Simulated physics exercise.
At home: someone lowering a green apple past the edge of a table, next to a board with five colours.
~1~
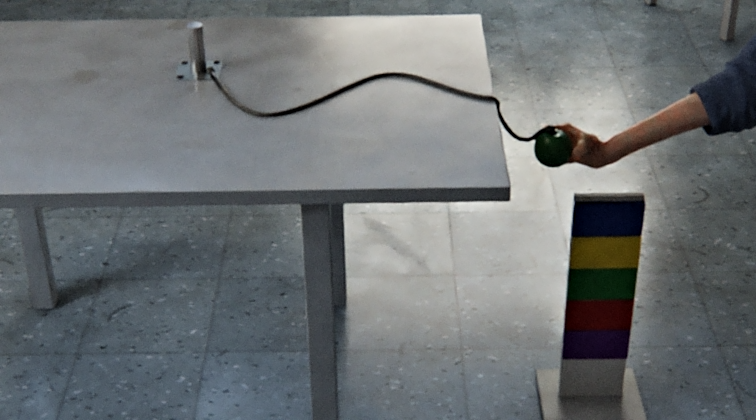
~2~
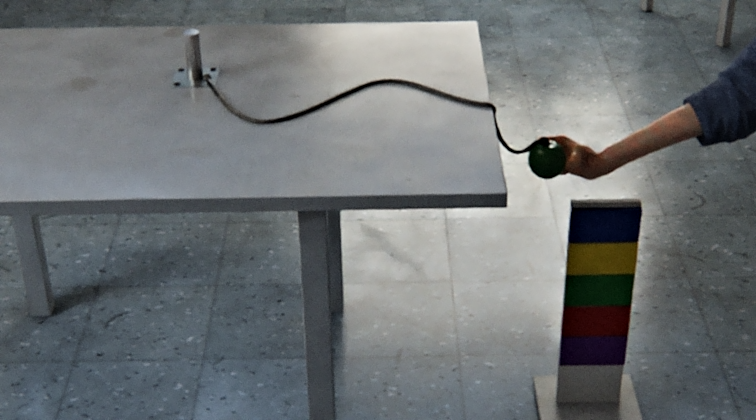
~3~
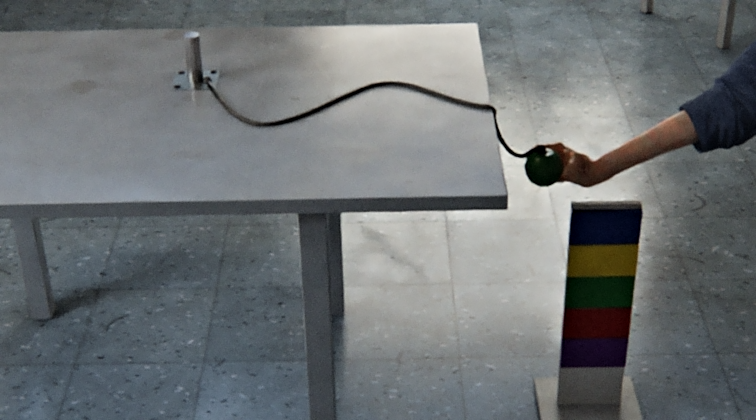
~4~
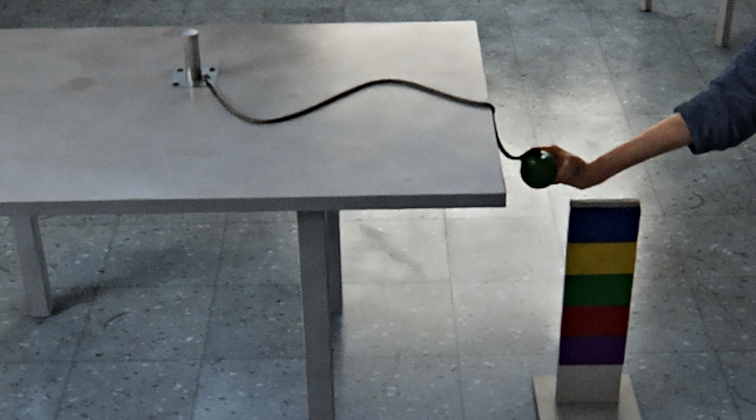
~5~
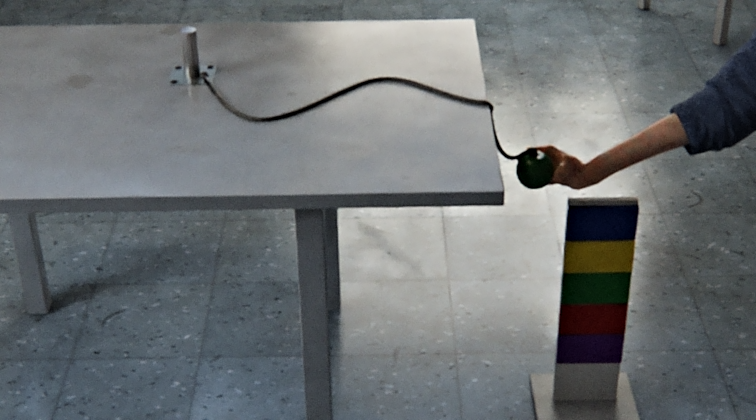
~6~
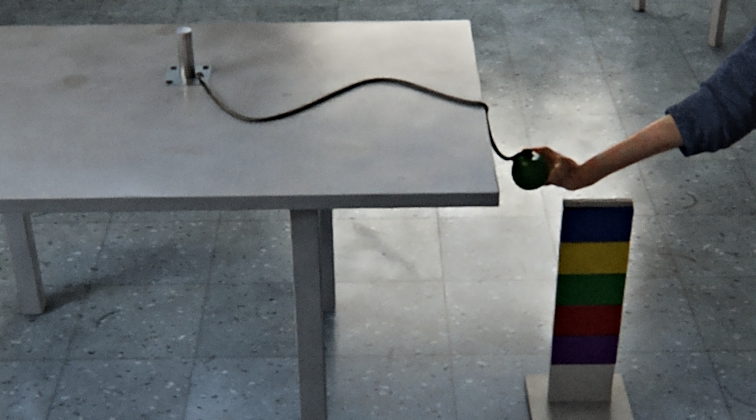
Hand holding a green ball on a dark cord beside a grey table, shifting slightly left above a colour-striped upright block.
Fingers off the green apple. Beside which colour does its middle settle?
Its middle rests at the green band.
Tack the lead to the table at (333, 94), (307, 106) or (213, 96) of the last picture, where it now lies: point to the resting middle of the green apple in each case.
Try by try, around (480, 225), (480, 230) and (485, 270).
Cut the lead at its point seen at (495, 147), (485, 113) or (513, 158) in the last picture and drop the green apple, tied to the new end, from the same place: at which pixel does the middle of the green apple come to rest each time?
The places are (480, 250), (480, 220) and (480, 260).
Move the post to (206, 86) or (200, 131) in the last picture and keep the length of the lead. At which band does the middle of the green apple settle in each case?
One after the other, red; red.
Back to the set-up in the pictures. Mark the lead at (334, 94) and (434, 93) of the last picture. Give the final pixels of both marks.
About (408, 96), and the other about (485, 146).
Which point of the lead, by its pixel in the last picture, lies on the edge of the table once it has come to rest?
At (399, 81), roughly.
Early on, apple near (518, 264); level with yellow.
Midway, apple near (457, 279); level with green.
Near the end, apple near (493, 283); level with green.
Finally, apple near (481, 283); level with green. The green one.
